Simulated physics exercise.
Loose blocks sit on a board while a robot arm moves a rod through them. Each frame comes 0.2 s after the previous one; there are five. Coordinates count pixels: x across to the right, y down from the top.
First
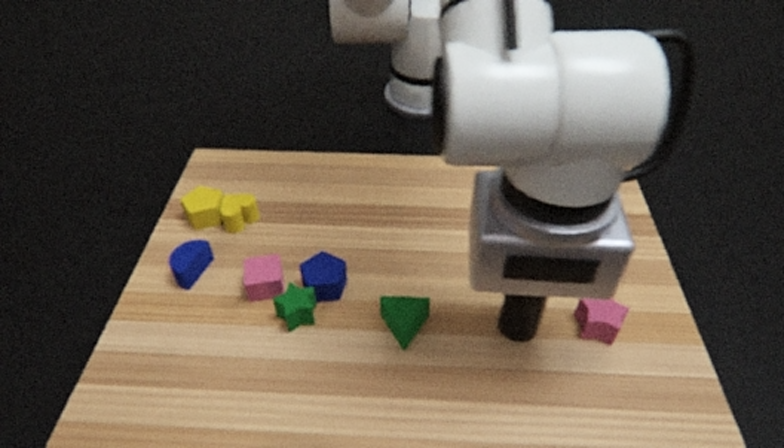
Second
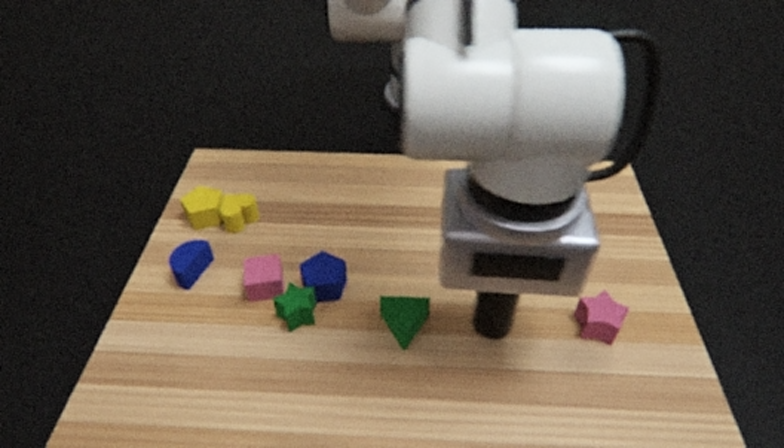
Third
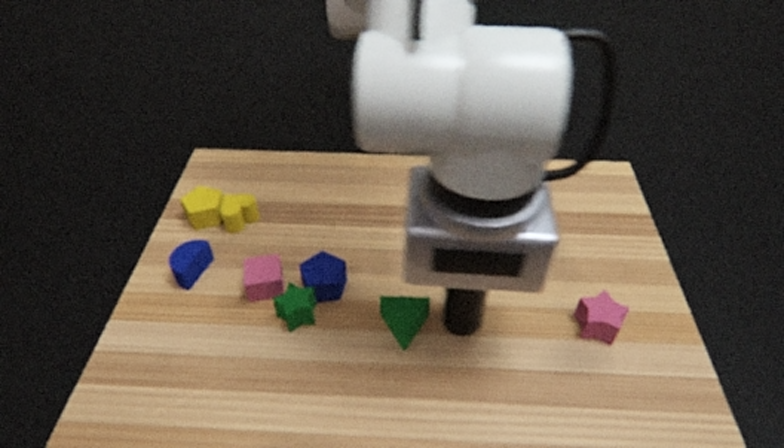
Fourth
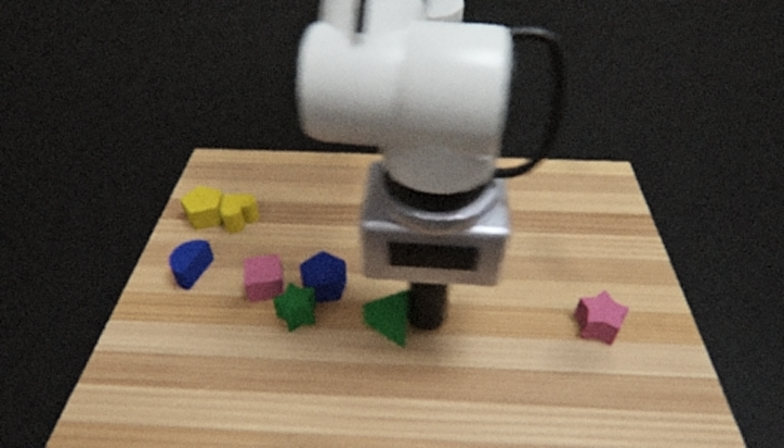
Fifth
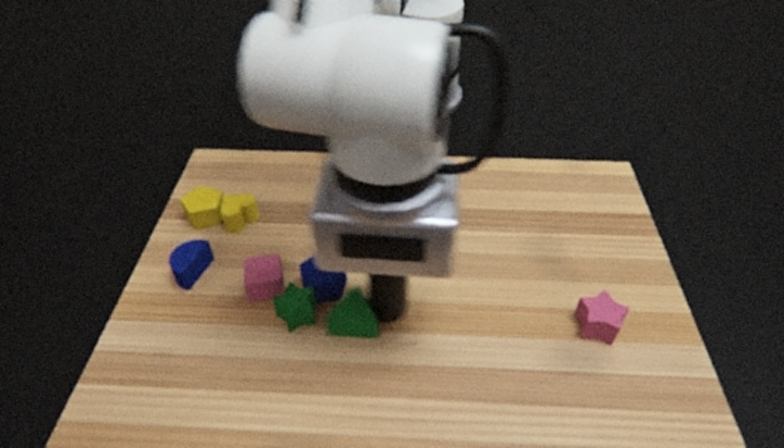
A white and grey robot arm holding a dark rod slides steadily left across a striped wooden board, seen from a fixed, raised view against black. Yellow blocks and a blue D-shaped block sit at left, near a pink square, green star and blue pentagon, with a green triangle mid-board and a pink star at right. The rod meets the triangle and pushes it left, turning it, toward the green star.
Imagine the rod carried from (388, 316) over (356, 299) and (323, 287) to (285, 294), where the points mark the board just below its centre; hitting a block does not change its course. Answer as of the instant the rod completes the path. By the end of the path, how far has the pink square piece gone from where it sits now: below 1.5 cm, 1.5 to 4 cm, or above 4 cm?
Displaced 1.5 to 4 cm.
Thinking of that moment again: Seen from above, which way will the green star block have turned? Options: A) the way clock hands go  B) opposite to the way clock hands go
The one that fits is B, opposite to the way clock hands go.
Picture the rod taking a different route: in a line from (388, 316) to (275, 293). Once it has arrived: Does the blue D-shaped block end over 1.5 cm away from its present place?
No, it doesn't check out.
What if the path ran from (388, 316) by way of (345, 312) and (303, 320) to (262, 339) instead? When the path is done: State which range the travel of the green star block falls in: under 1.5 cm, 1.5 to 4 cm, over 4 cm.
It moves more than 4 cm.
What follows on the original path. One third of the way, rod at (355, 291); blue pentagon at (320, 267); green triangle at (337, 307), turned 25° anticlockwise.
Two thirds of the way, rod at (321, 279); pink square piece at (251, 268), turned 15° anticlockwise; blue pentagon at (291, 253), turned 20° clockwise; green triangle at (335, 307), turned 30° anticlockwise.
At the end, rod at (284, 285); blue D-shaped block unmoved; pink square piece at (242, 268), turned 25° anticlockwise; green star block at (287, 302), turned 30° anticlockwise; blue pentagon at (276, 248), turned 55° clockwise; green triangle at (335, 307), turned 30° anticlockwise.
